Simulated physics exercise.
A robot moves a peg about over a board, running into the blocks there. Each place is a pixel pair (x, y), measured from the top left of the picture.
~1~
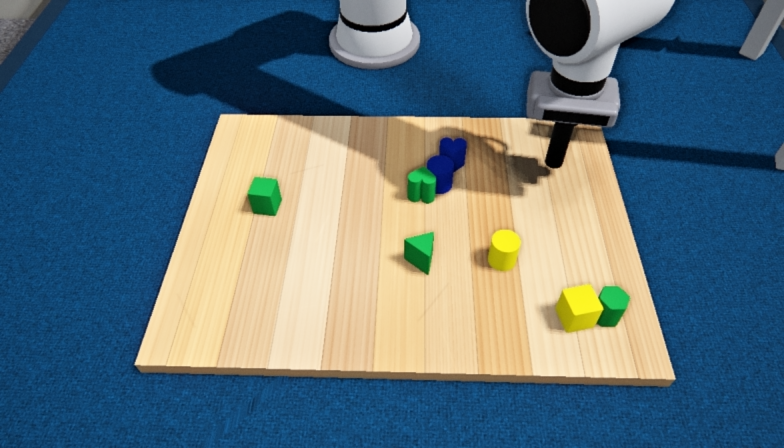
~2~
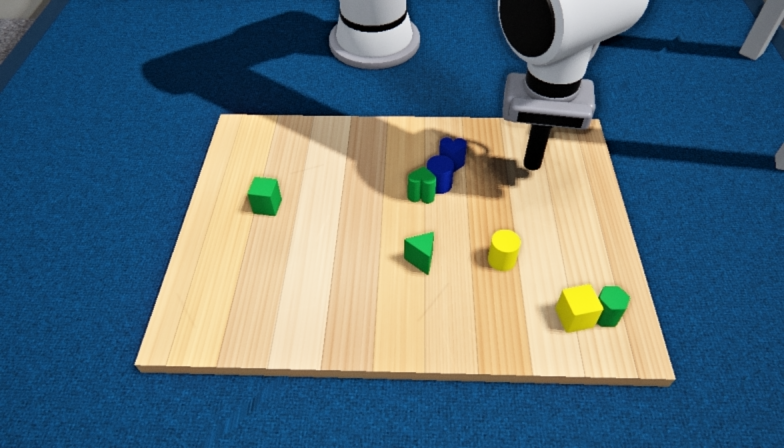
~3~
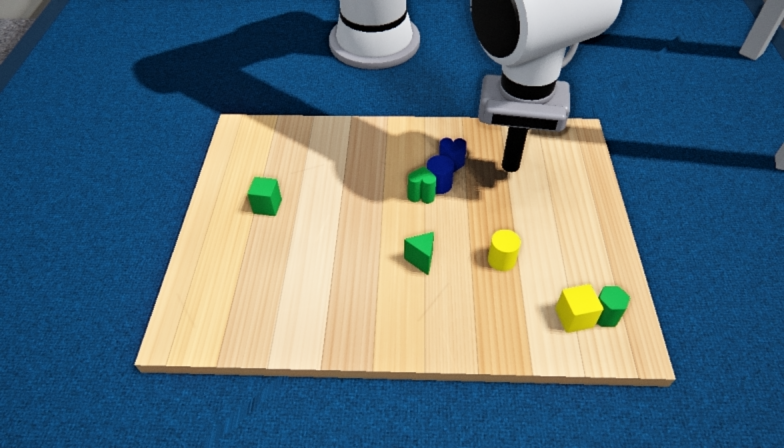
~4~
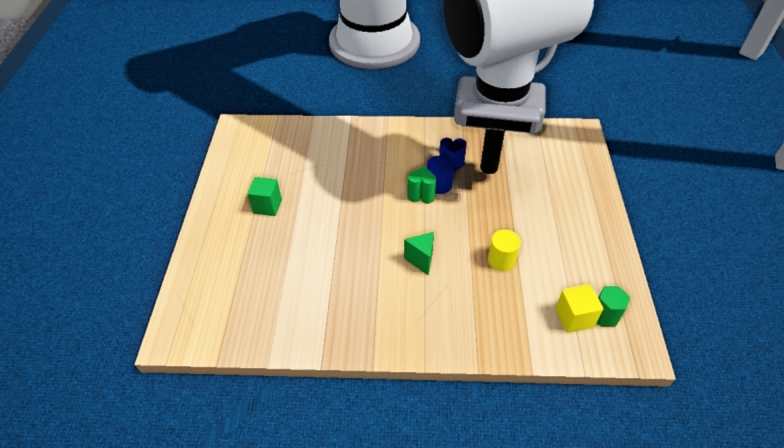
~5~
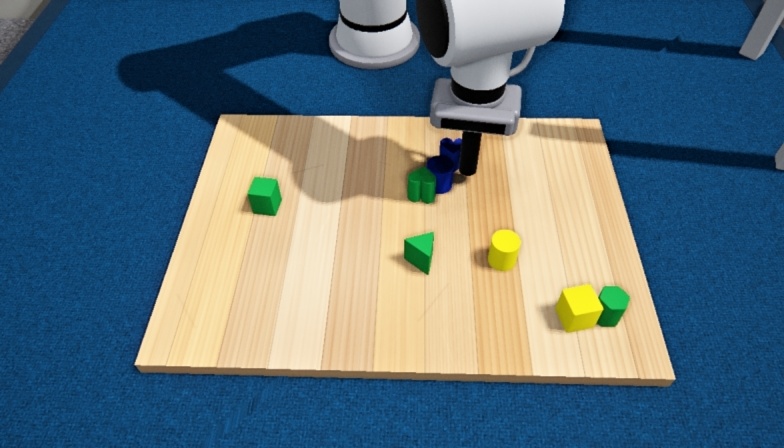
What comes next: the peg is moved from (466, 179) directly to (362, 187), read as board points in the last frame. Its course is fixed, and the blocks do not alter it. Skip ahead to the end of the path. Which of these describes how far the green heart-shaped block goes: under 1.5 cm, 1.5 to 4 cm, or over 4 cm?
Answer: More than 4 cm.
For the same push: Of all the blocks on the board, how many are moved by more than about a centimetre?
Two blocks, no more.
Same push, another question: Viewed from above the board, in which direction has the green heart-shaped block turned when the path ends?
From overhead, the rotation is counterclockwise.
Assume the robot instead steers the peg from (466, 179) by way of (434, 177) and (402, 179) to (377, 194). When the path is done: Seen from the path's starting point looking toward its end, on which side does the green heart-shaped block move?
It's going to go left.
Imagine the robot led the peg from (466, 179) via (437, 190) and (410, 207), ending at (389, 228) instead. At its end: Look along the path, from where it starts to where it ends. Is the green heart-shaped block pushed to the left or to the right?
It heads right.
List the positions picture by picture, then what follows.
The first frame shows peg's lower end (554, 163); green heart-shaped block (422, 176); blue cylinder (440, 164); blue heart-shaped block (453, 144).
The second frame shows peg (532, 165); blocks still.
The third frame shows peg (511, 166); blocks still.
The fourth frame shows peg (489, 168); blocks still.
The fifth frame shows peg (468, 170); green heart-shaped block (422, 176); blue cylinder (440, 164); blue heart-shaped block (453, 144).
The first path, step by step. One third of the way, peg (431, 172); green heart-shaped block (403, 185), turned 40° anticlockwise; blue cylinder (412, 169).
Two thirds of the way, peg (396, 175); green heart-shaped block (394, 194), turned 75° anticlockwise; blue cylinder (383, 178).
At the end, peg (361, 177); green heart-shaped block (394, 194), turned 80° anticlockwise; blue cylinder (370, 182); blue heart-shaped block still.
